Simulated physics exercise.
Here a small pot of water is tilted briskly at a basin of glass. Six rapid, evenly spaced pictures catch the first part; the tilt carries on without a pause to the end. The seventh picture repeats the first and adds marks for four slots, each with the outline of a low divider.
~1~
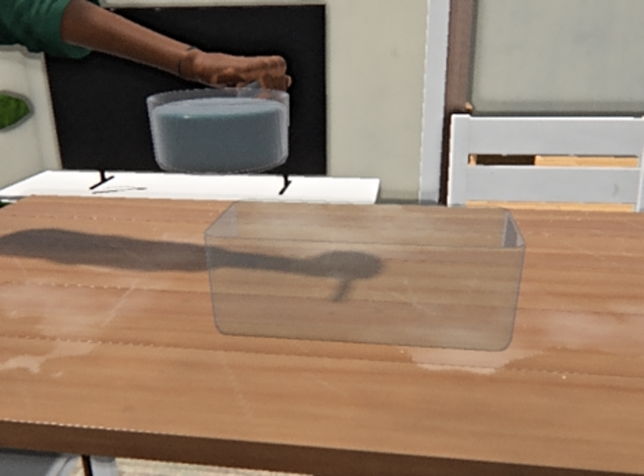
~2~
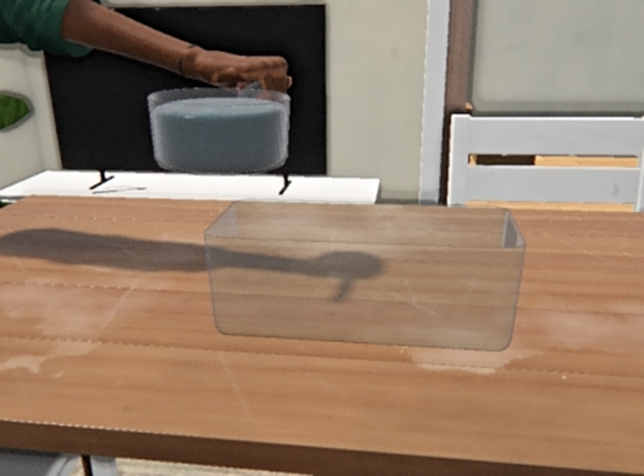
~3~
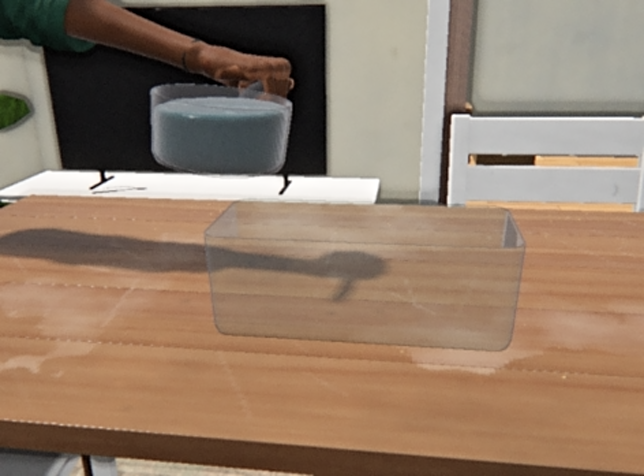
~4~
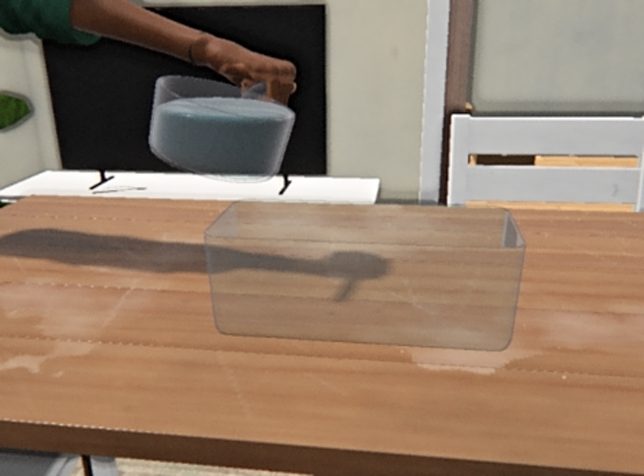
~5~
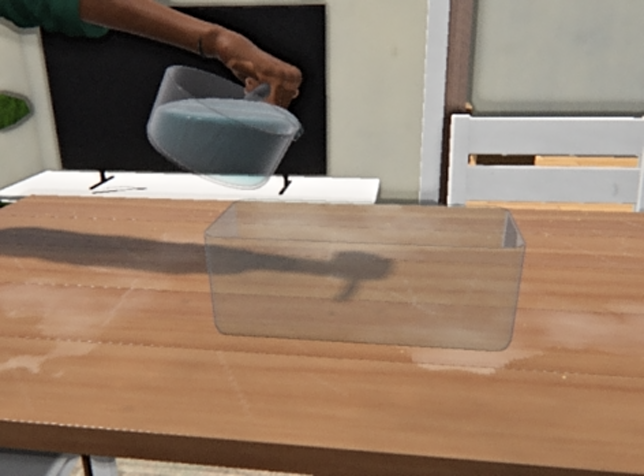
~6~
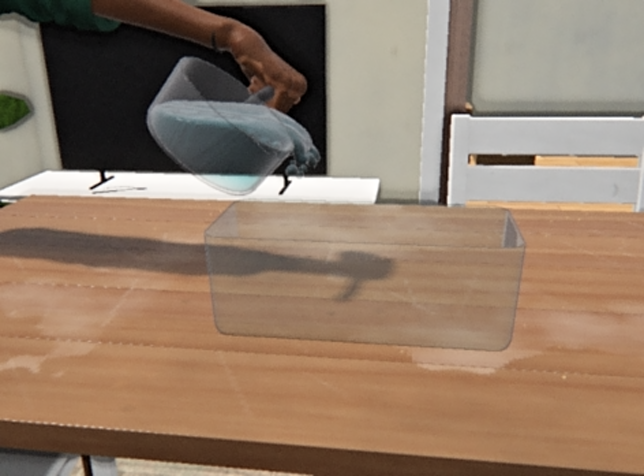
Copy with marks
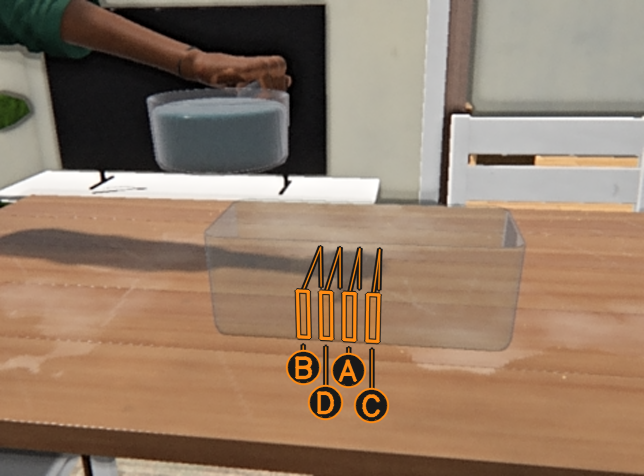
At the start, a hand holds a small clear pot of bluish water upright, above and behind an empty glass basin on a wooden table. The hand then tilts the pot to the right, gently at first and then more steeply, until water slides over its lip.
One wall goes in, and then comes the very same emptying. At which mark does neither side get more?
The best slot is D.
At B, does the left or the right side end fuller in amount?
The right side.
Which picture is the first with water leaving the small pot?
Picture 5.
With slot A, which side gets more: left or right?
More ends on the left.
On the marked copy, A at (348, 348); B at (303, 345); C at (371, 349); D at (325, 346).
If A is chosen, about 77 % ends left of the wall and 17 % right of it; 7 % is lost outside.
If B is chosen, about 27 % ends left of the wall and 73 % right of it.
If C is chosen, about 92 % ends left of the wall and 7 % right of it.
If D is chosen, about 52 % ends left of the wall and 47 % right of it.
